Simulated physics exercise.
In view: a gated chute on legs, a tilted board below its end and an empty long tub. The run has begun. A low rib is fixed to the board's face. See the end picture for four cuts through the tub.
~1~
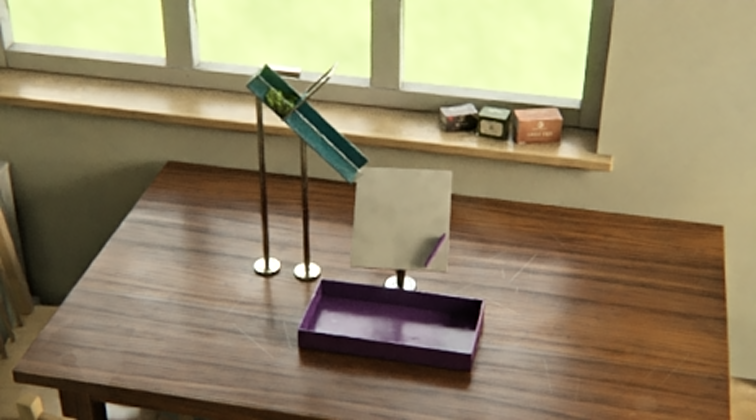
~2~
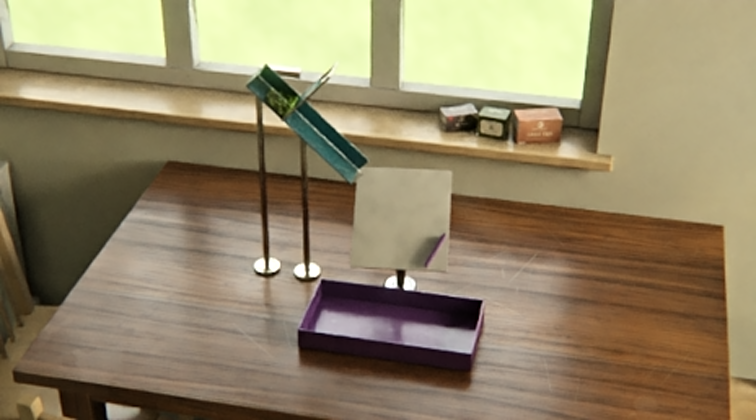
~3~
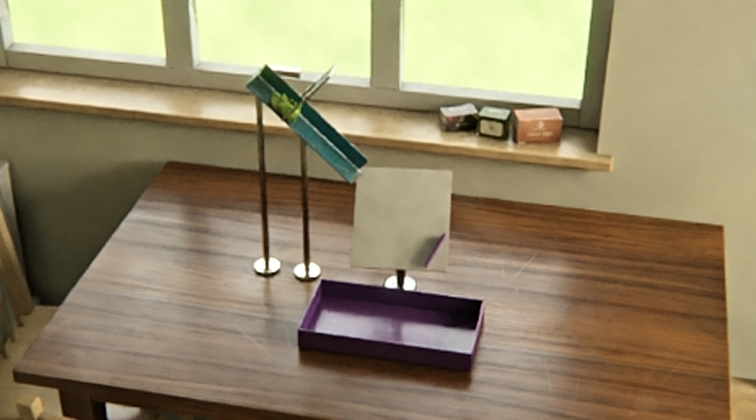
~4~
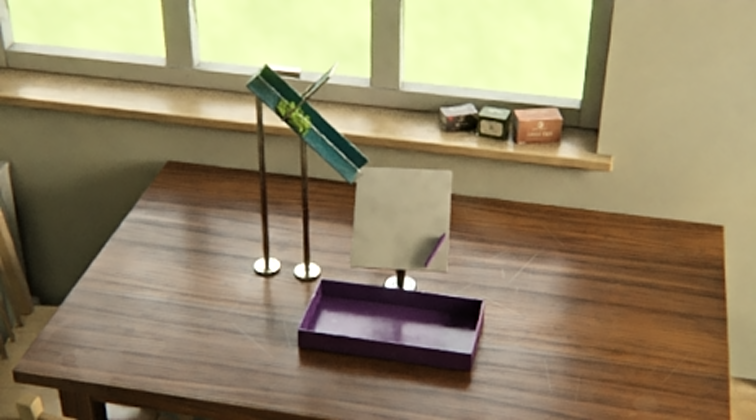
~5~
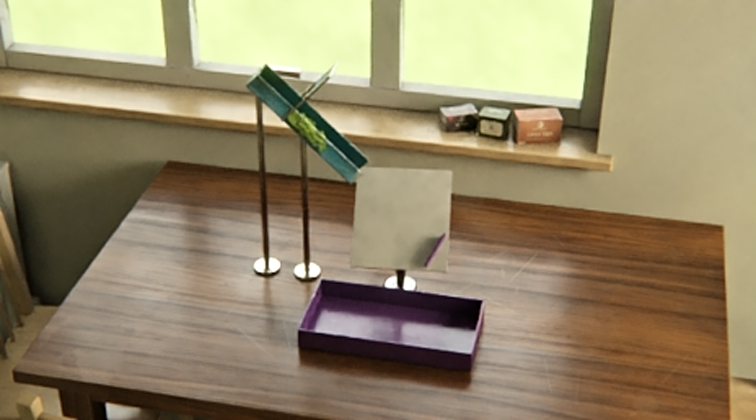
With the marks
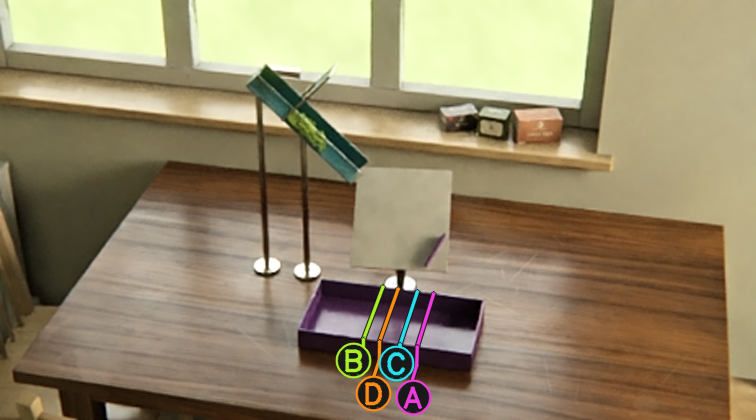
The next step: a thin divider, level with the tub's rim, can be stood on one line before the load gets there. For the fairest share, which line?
Best: C.
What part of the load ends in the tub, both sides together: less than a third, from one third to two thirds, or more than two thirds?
About that: More than two thirds.
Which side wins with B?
Right.
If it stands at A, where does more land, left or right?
More lands on the left.
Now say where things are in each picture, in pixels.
In the first picture, load behind the gate near (283, 103), dried peas; lip of the chute near (354, 178), sloping fairly steeply.
In the second picture, middle of the board near (402, 218), tilted fairly steeply; middle of its low edge near (399, 269); of its high edge near (405, 169).
In the third picture, front corners of the tub near (298, 329) and (471, 353), empty; front of the load near (298, 115).
In the fourth picture, middle of the load near (294, 117); its front near (306, 131), close to a quarter of the way to the lip; rib from (445, 234) to (426, 265).
In the fifth picture, middle of the load near (304, 128); its front near (325, 149), close to half of the way to the lip.
On the marked copy, line A crosses the front rim at (417, 346); line B crosses the front rim at (363, 338); line C crosses the front rim at (400, 343); line D crosses the front rim at (379, 340).
If A is chosen, of what is caught, the bulk on the left of the divider, a small share on the right.
If B is chosen, of what is caught, only a few on the left of the divider, all but a few on the right.
If C is chosen, of what is caught, close to a third on the left of the divider, close to two thirds on the right.
If D is chosen, of what is caught, a small share on the left of the divider, all but a few on the right.
